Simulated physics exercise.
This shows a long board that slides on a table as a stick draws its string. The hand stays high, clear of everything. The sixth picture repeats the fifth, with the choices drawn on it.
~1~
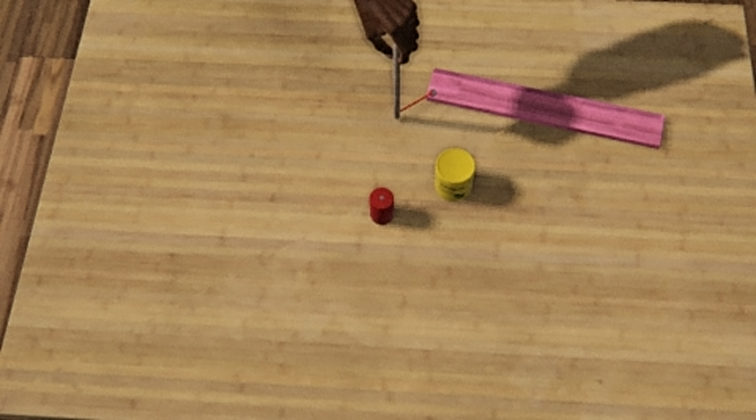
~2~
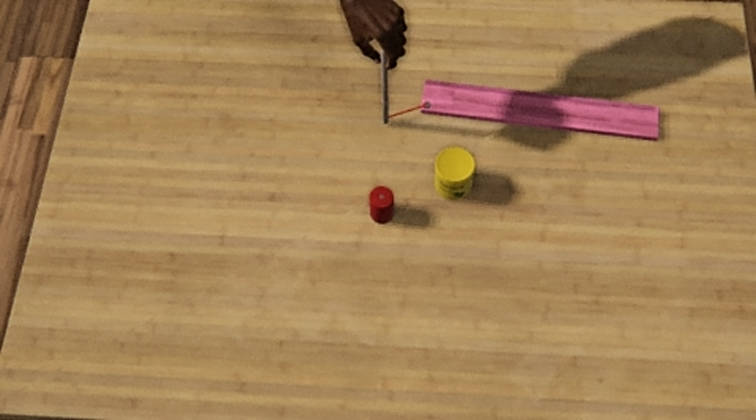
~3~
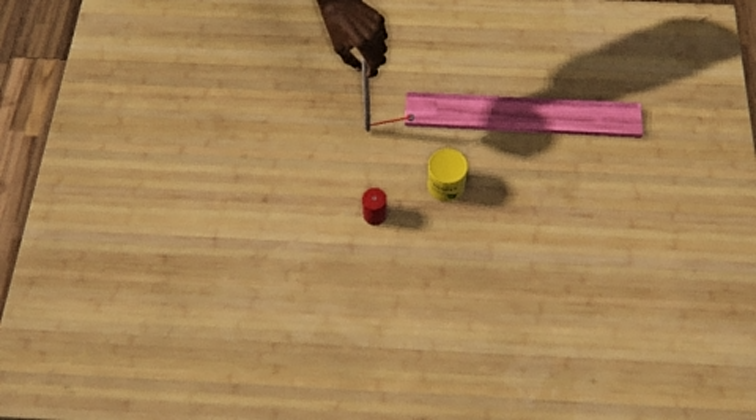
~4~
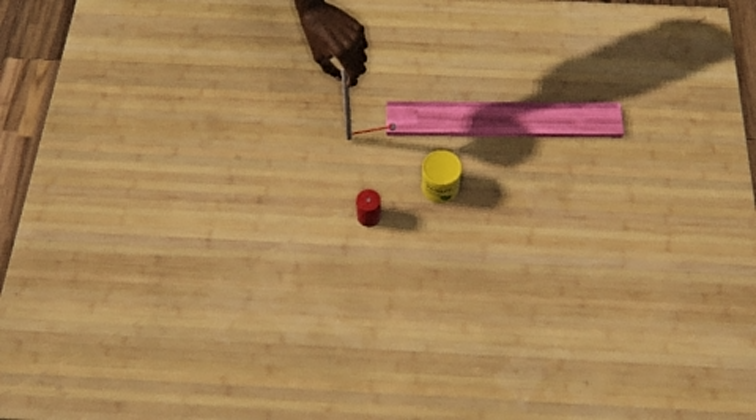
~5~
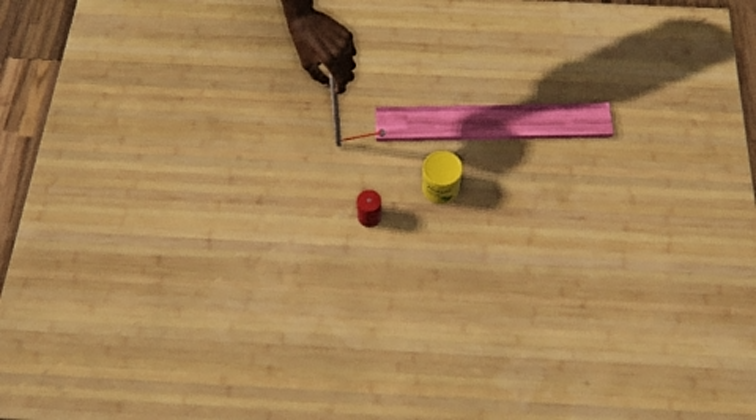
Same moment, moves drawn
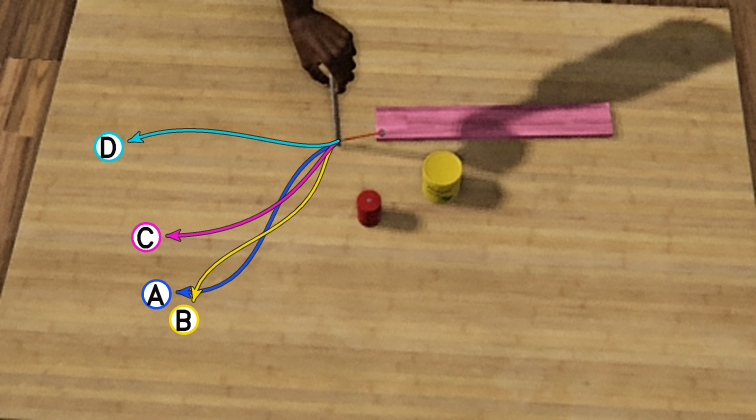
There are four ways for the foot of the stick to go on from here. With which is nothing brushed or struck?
With D nothing is hit.
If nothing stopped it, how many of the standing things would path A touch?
In all, two.
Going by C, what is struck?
It meets the yellow jar.
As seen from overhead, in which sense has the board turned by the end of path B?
Anticlockwise.
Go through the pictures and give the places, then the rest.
The first picture shows red candle (382, 206); yellow jar (454, 176); pink board (545, 106).
The second picture shows pink board (540, 108); yellow jar (454, 174).
The third picture shows pink board (524, 113); yellow jar (447, 176).
The fourth picture shows pink board (504, 117); yellow jar (441, 178).
The fifth picture shows pink board (494, 120); yellow jar (442, 178); red candle (369, 209).
On the marked copy, A from (339, 141) via (267, 229) to (177, 292); B from (339, 141) via (278, 225) to (194, 301); C from (339, 141) via (269, 209) to (167, 236); D from (339, 141) via (229, 134) to (129, 141).
With D. Early on, foot of the stick (264, 140), middle of the board (421, 128).
Further on, foot of the stick (192, 131), middle of the board (350, 129).
At the end, foot of the stick (127, 143), middle of the board (285, 132); nothing has been touched.
As for the rest, A meets the red candle and yellow jar; B meets the red candle and yellow jar; C meets the yellow jar.
